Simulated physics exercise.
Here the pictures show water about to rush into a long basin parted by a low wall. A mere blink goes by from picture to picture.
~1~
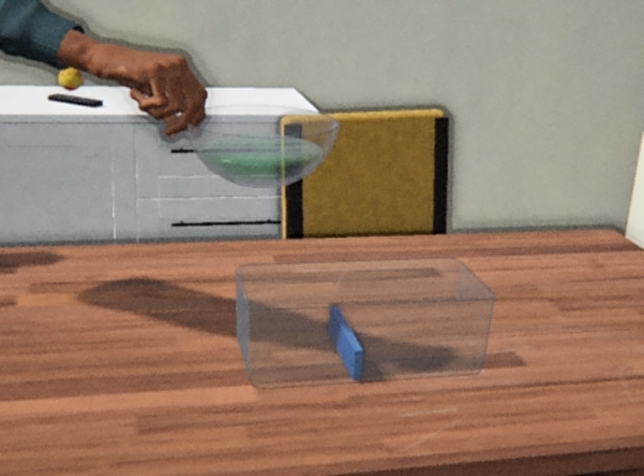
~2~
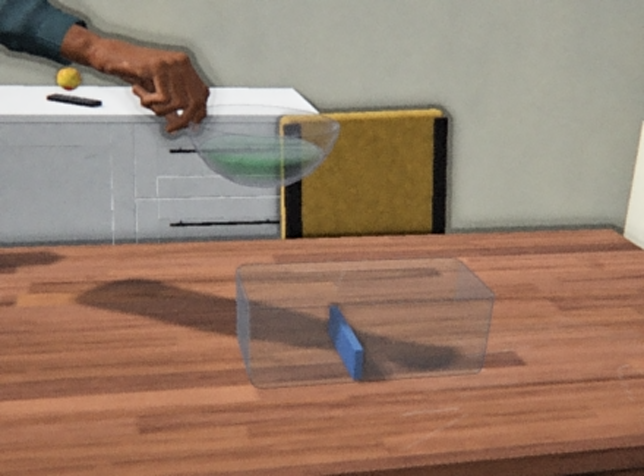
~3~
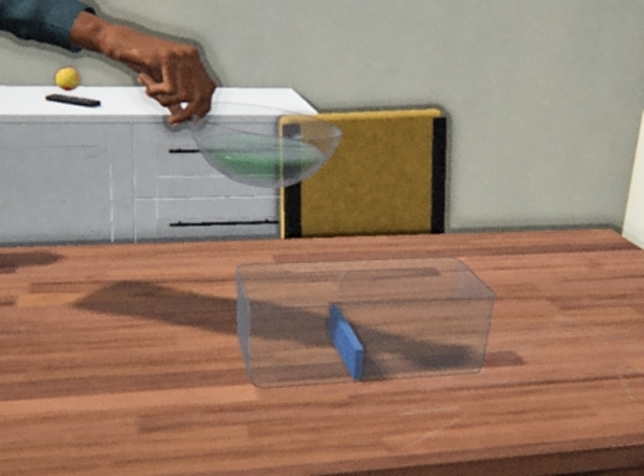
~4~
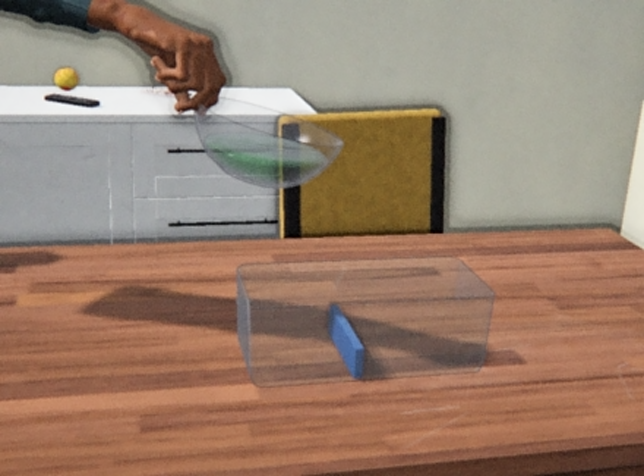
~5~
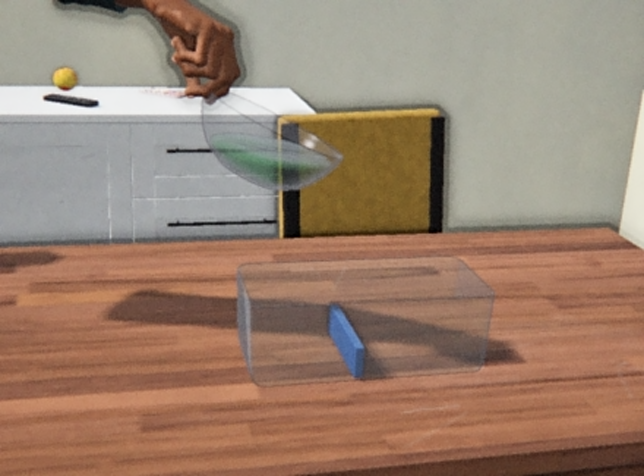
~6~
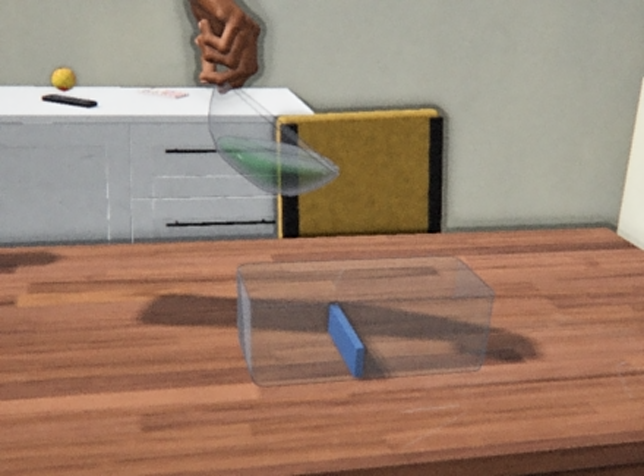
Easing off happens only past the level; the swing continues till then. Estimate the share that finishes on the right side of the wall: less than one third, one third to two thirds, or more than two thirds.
The amount right of the wall is going to settle in the middle, one third to two thirds.
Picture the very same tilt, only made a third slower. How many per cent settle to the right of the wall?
Near 65 %.
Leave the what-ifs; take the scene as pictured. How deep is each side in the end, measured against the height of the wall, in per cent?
Left side 20 percent, right side 30 percent.
A moment on, the bowl is tipped right over and 0 per cent is still to pour, 15 is left of the wall and 51 right of it.
Next, the bowl is tipped right over and 0 per cent is still to pour, 35 is left of the wall and 54 right of it.
Then the bowl is tipped right over and 0 per cent is still to pour, 37 is left of the wall and 55 right of it.
Later the bowl is tipped right over and 0 per cent is still to pour, 38 is left of the wall and 56 right of it.
At rest 38 per cent lies left of the wall, 56 right of it and 7 outside.
